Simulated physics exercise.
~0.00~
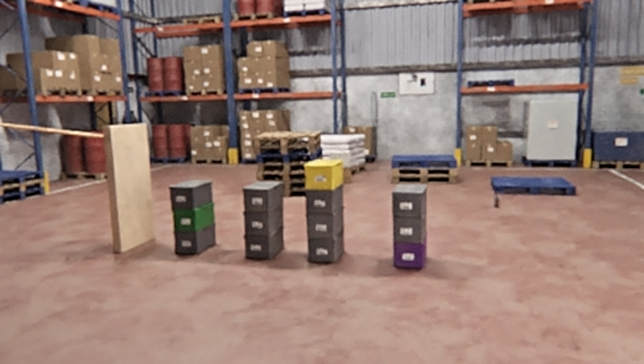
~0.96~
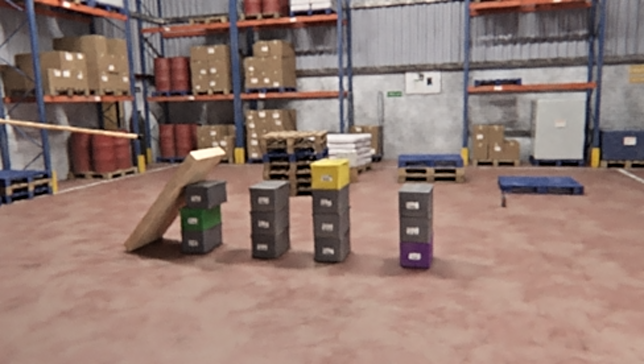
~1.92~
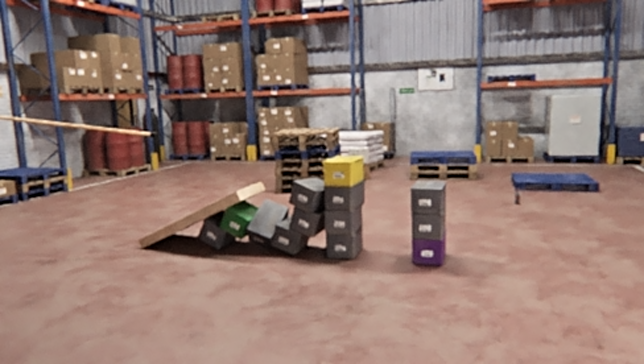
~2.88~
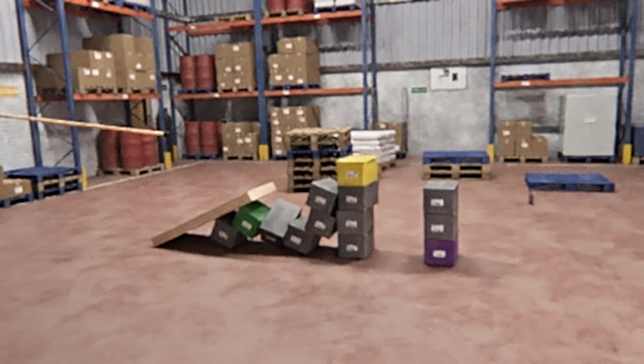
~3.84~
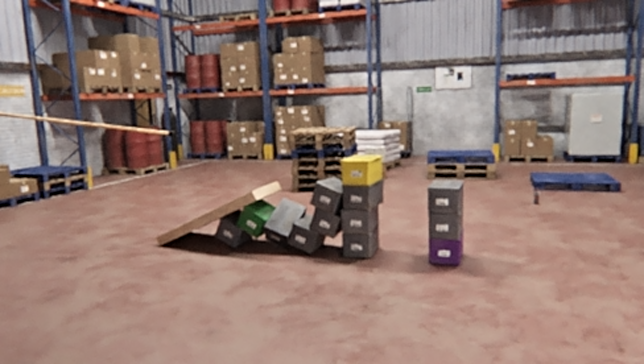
In a warehouse, a board topples right onto stacked totes, but the yellow one stays up.
